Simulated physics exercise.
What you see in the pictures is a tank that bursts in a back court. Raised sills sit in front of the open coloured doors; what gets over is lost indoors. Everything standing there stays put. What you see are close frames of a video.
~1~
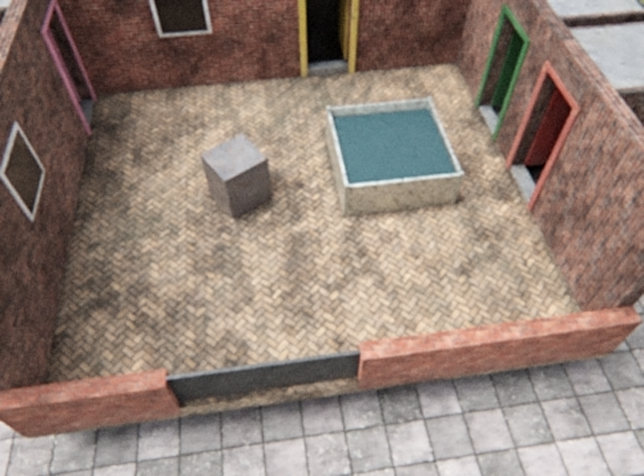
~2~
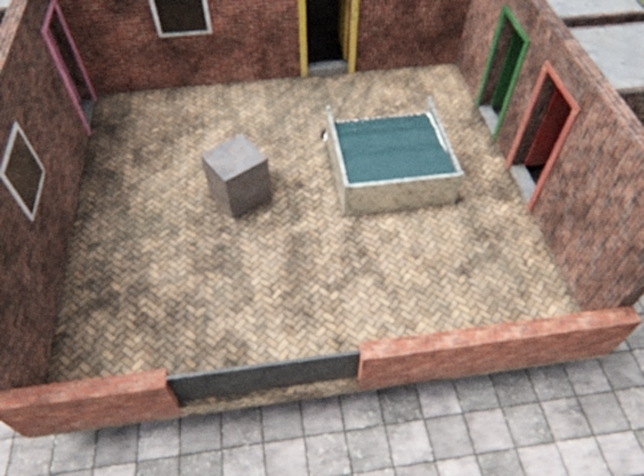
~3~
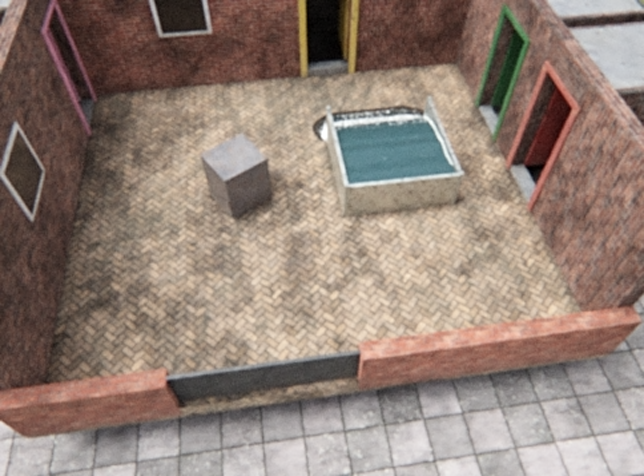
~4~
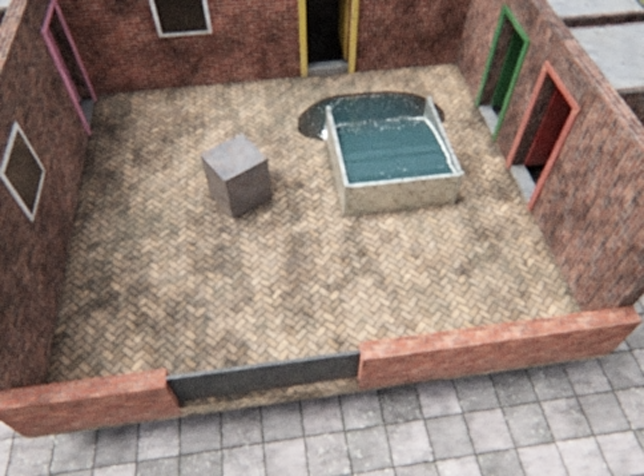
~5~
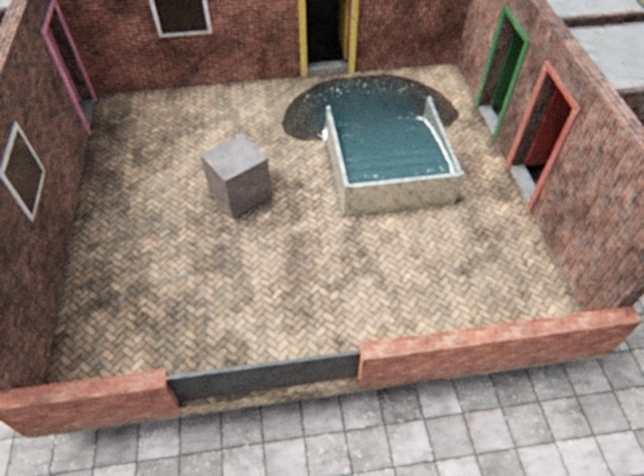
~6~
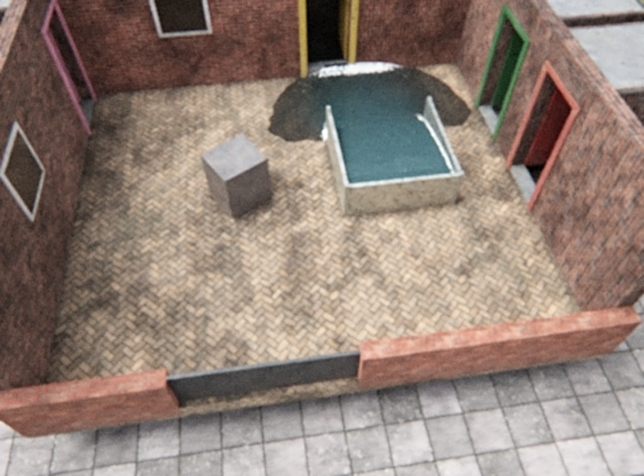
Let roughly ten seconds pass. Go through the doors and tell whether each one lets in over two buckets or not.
The yellow door gets overwhelmed honestly. The red door copes honestly. The pink door gets overwhelmed honestly. The green door gets overwhelmed honestly.
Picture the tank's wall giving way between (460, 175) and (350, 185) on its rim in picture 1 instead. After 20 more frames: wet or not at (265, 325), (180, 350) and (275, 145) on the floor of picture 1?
Going in your order, I'd say drenched, then drenched, then still bare.
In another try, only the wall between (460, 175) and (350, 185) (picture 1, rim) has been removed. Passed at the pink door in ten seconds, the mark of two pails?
As far as I can tell, the pink door comes in lower.
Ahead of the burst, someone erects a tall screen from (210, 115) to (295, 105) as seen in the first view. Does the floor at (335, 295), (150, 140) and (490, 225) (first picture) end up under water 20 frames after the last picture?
Taking the points in turn, they are high and dry, inundated and inundated.
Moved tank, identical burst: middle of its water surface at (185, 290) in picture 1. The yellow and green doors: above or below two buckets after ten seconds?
Looking at it, the yellow door comes in under and the green door breaks the limit.
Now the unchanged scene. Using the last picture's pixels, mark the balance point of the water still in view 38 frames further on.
I'd place it roughly at (326, 156).
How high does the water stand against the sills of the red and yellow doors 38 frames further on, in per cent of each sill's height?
Readings, in sequence: 50 percent and 40 percent.
A moment on, water covers 15 % of the floor; the yellow door over two buckets in, the red door not reached, the pink door not reached, the green door wet at the sill, nothing in.
Next, water covers 20 % of the floor; the yellow door far over two buckets in, the red door not reached, the pink door not reached, the green door wet at the sill, nothing in.
Then, water covers 40 % of the floor; the yellow door far over two buckets in, the red door wet at the sill, nothing in, the pink door under two buckets in, the green door under two buckets in.
Later, water covers 65 % of the floor; the yellow door far over two buckets in, the red door wet at the sill, nothing in, the pink door over two buckets in, the green door over two buckets in.
In the end, water covers 95 % of the floor; the yellow door far over two buckets in, the red door wet at the sill, nothing in, the pink door over two buckets in, the green door over two buckets in.
